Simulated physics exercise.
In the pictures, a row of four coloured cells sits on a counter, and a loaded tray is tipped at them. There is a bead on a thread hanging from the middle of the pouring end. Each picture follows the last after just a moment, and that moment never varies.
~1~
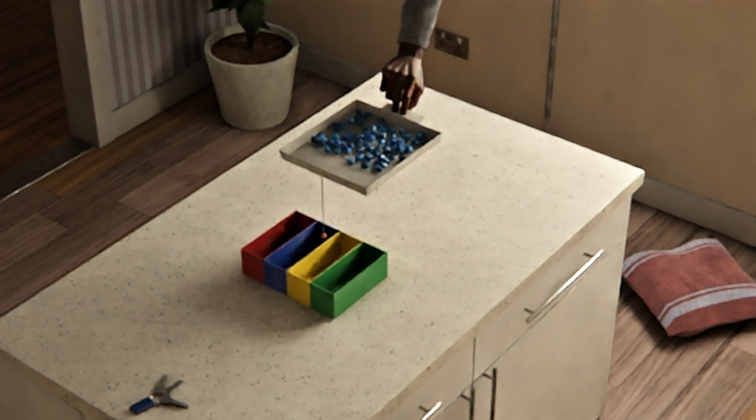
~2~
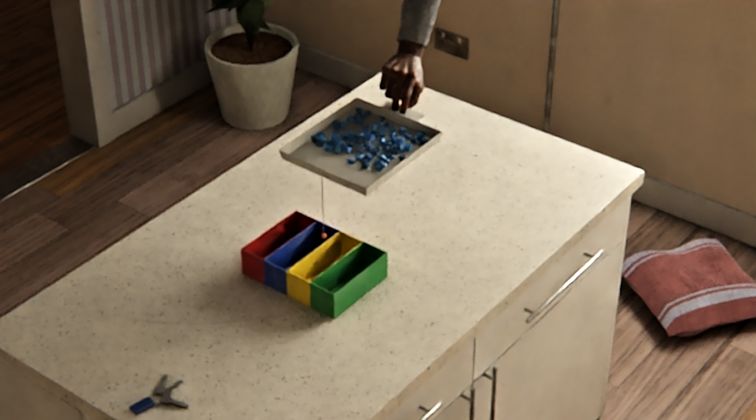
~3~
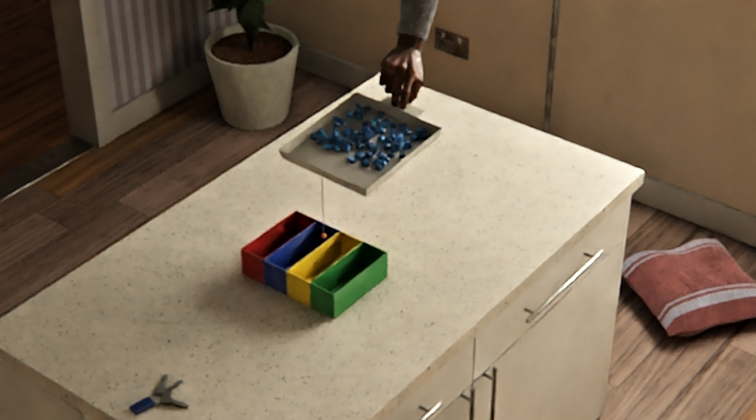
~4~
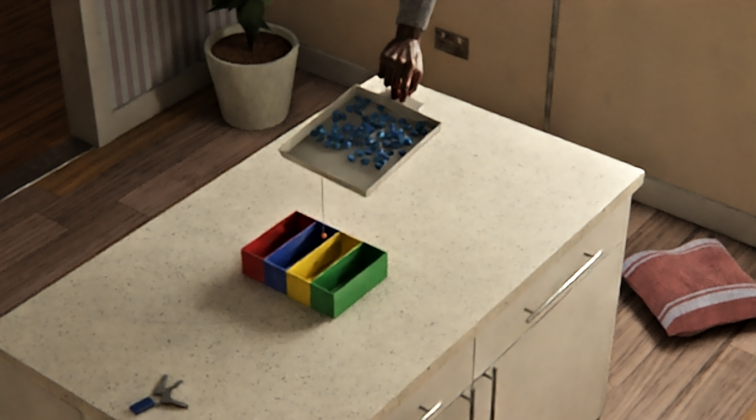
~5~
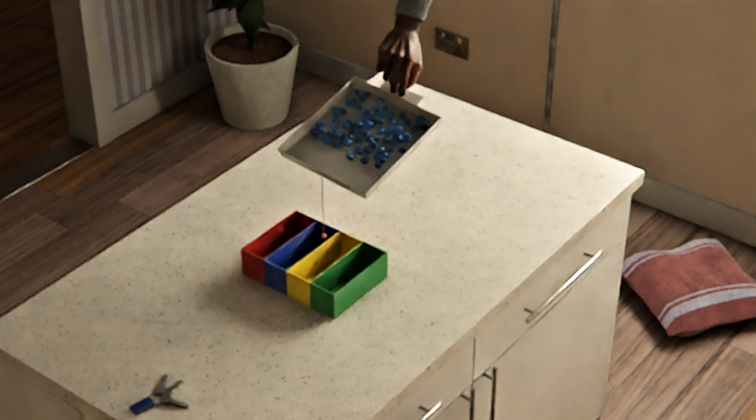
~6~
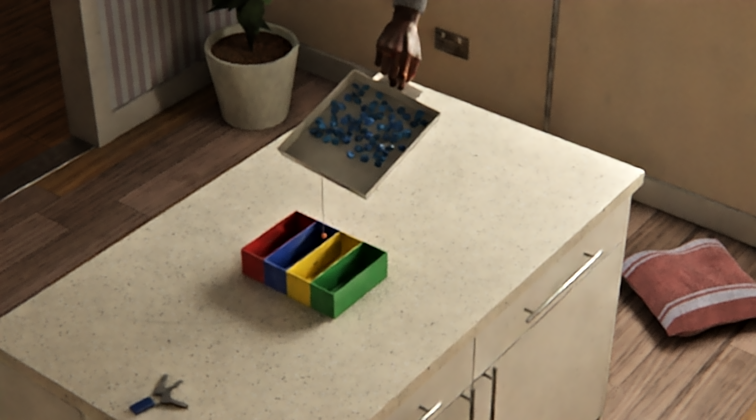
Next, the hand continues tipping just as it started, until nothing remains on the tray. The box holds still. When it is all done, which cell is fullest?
Fullest: The green cell.
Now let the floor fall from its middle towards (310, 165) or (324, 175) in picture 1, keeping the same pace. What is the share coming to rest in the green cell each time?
About 0 and 20 percent.
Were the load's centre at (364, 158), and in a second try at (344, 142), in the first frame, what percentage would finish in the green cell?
In order, 60 per cent then 50 per cent.
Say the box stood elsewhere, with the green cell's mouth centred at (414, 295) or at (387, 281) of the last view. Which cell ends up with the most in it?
First try: That blue cell; second try: The yellow cell.
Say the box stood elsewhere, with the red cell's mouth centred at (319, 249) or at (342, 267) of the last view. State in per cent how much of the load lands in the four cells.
Roughly 100 per cent the first time and 70 per cent the second.
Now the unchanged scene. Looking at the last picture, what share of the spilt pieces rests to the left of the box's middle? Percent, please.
It works out at some 10 percent.
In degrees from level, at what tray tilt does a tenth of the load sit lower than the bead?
Roughly 80 degrees.
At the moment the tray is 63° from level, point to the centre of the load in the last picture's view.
Around (344, 176).
Soon, tray tipped steeply; all on the tray.
A while on, tray tipped past a quarter turn; about a third on the tray; about a quarter in the green cell; a small part in the yellow cell; about a quarter falling or outside the box.
Towards the end, tray tipped past a quarter turn; about half in the green cell; about a third in the yellow cell; a small part in the blue cell; about a quarter falling or outside the box.
Finally, tray tipped past a quarter turn; about half in the green cell; about a third in the yellow cell; a small part in the blue cell; none in the red cell; about a quarter outside the box.
